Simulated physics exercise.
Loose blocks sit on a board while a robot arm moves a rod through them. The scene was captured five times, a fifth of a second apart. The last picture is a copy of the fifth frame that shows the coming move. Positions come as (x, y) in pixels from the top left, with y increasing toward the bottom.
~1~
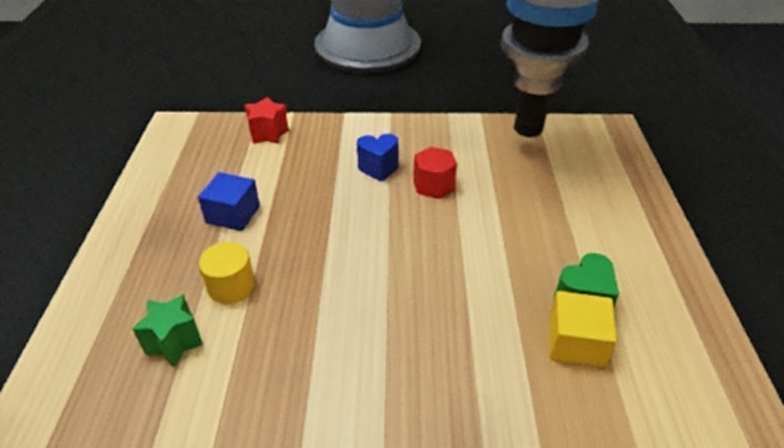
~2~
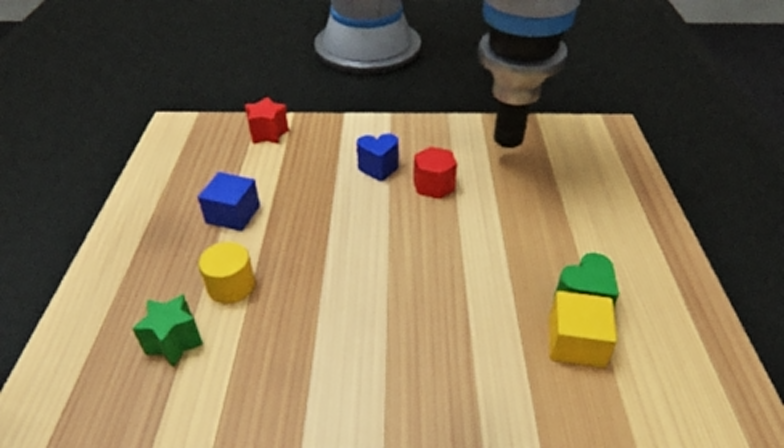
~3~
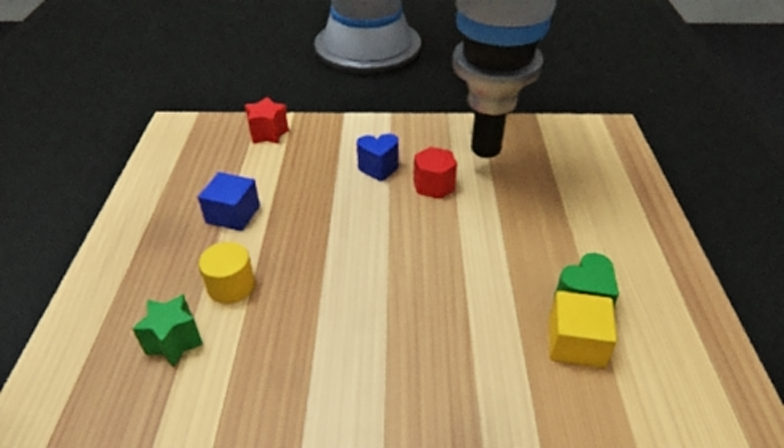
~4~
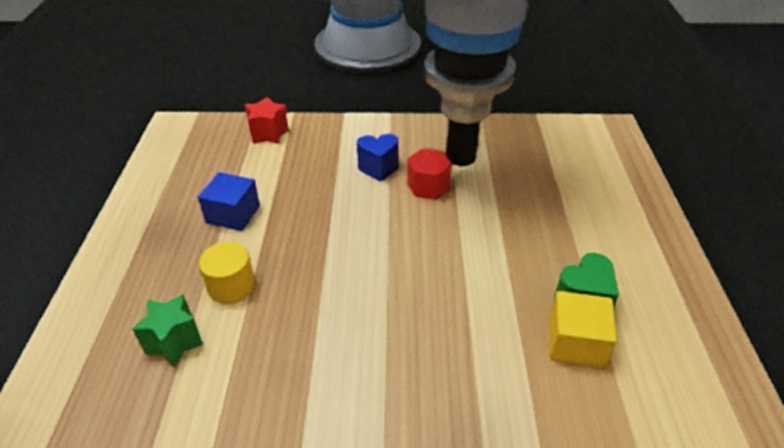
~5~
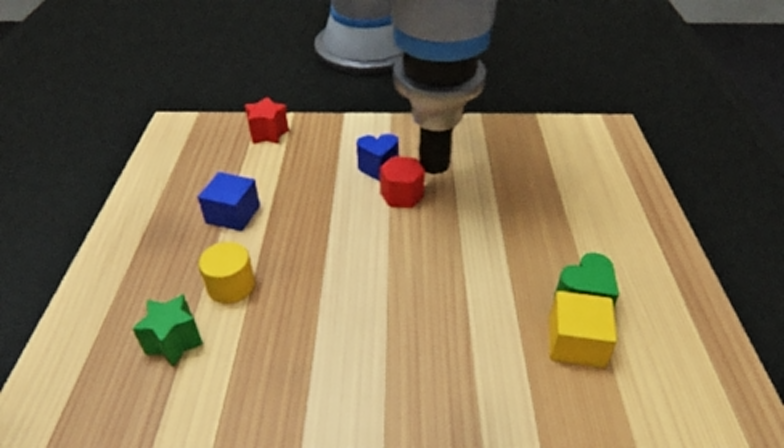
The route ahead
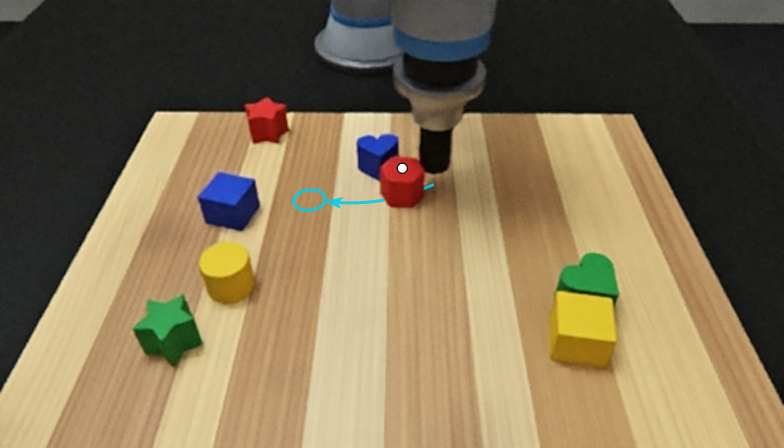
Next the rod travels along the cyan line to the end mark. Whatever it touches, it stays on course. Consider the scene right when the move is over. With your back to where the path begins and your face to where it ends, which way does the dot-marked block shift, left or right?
It slides leftward.
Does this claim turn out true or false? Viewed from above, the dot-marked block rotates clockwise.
False
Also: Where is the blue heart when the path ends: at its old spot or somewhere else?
The push misses it.
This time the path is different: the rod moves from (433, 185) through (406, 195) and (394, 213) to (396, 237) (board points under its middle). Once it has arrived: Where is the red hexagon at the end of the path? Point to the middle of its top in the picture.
Its top middle: (356, 186).
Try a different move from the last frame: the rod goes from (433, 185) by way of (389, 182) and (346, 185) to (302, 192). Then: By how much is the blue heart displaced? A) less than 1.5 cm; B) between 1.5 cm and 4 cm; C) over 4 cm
That would be B.
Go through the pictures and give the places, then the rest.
In the first frame, rod's lower end at (528, 130); blue heart at (378, 142); red hexagon at (436, 159).
In the second frame, rod at (508, 140); blocks still.
In the third frame, rod at (486, 150); blocks still.
In the fourth frame, rod at (461, 158); red hexagon at (430, 160).
In the fifth frame, rod at (434, 166); blue heart at (378, 142); red hexagon at (402, 168).
Drawn move, from (433, 185) over (395, 198) and (353, 203) to (310, 200); the dot is on the red hexagon.
What follows on the original path. One third of the way, rod at (395, 178); red hexagon at (361, 181).
Two thirds of the way, rod at (351, 183); red hexagon at (319, 192), turned 25° anticlockwise.
At the end, rod at (307, 180); blue heart still; red hexagon at (299, 198), turned 55° anticlockwise.
